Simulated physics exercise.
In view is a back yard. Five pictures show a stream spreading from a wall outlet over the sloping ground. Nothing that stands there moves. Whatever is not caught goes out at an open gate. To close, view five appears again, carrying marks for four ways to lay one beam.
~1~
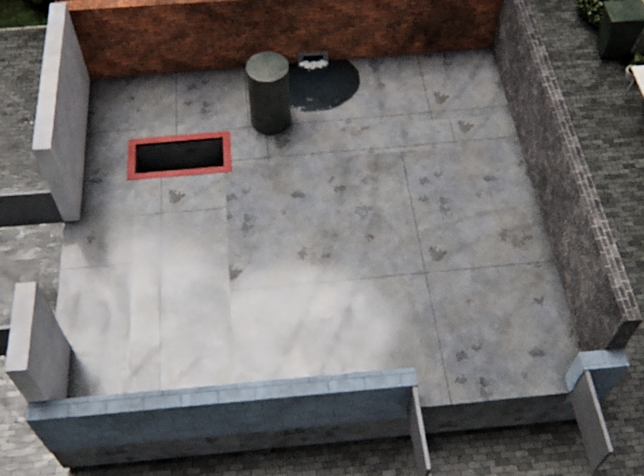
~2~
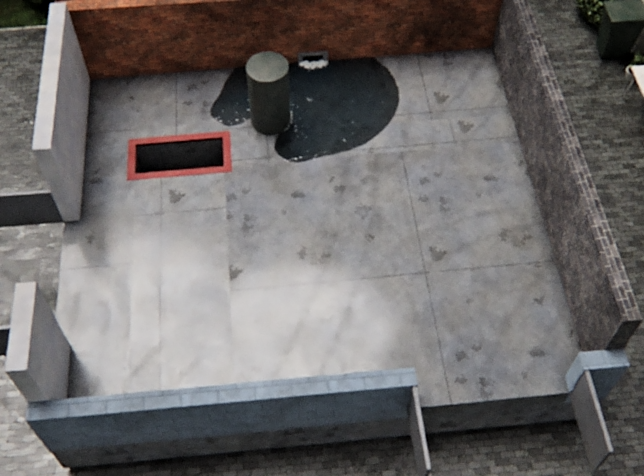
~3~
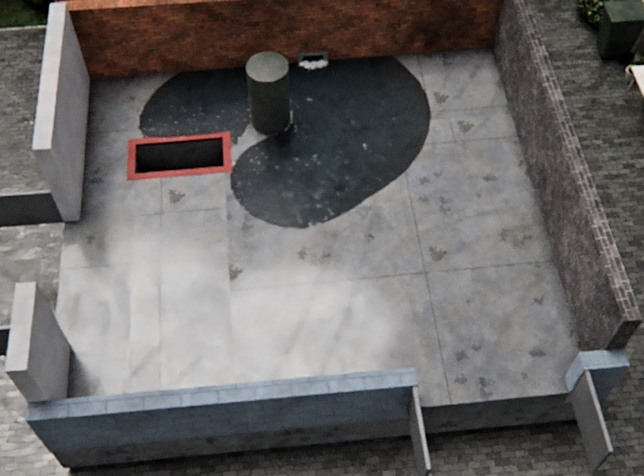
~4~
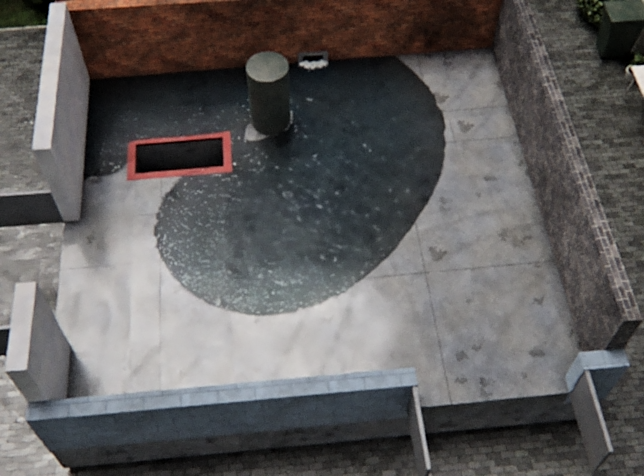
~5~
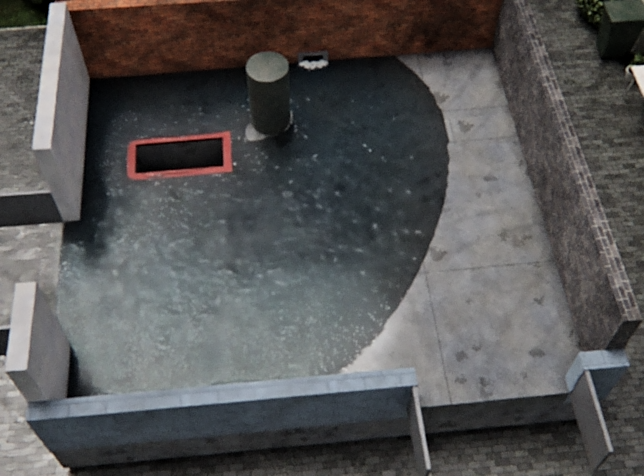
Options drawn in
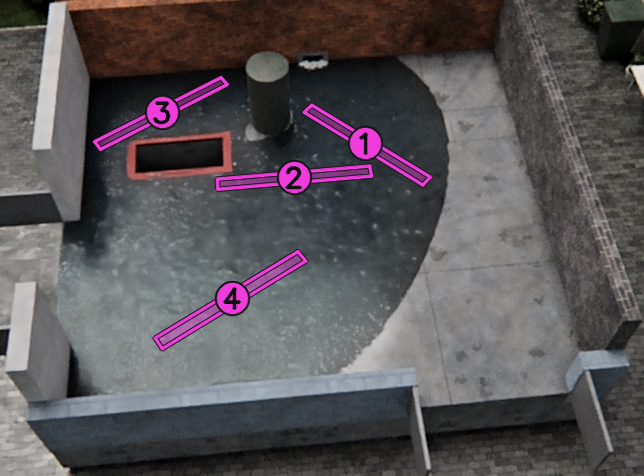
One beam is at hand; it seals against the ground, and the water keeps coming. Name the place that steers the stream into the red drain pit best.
Go for 2.
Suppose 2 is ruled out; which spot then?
The answer is 3.
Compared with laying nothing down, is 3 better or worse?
Spot 3 is better.
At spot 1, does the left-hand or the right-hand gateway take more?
The left gate.
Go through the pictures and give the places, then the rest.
In the first frame, outfall at (313, 57); red drain pit at (179, 155); open gate at (75, 280); open gate at (487, 384); 3 % of the ground under water, visible out to (310, 106); red drain pit still dry.
In the second frame, 11 % of the ground under water, visible out to (320, 153); red drain pit still dry.
In the third frame, 24 % of the ground under water, visible out to (268, 217); red drain pit taking water.
In the fourth frame, 43 % of the ground under water, visible out to (236, 303); red drain pit taking water.
In the fifth frame, 67 % of the ground under water, visible out to (69, 377); red drain pit taking water.
In magenta, 1 from (308, 108) to (426, 181); 2 from (217, 184) to (370, 171); 3 from (97, 145) to (224, 81); 4 from (158, 343) to (301, 256).
With 1, about 19 % of the stream goes into the red drain pit, about 80 % out by the gates.
With 2, about 52 % of the stream goes into the red drain pit, about 48 % out by the gates.
With 3, about 28 % of the stream goes into the red drain pit, about 71 % out by the gates.
With 4, about 18 % of the stream goes into the red drain pit, about 82 % out by the gates.
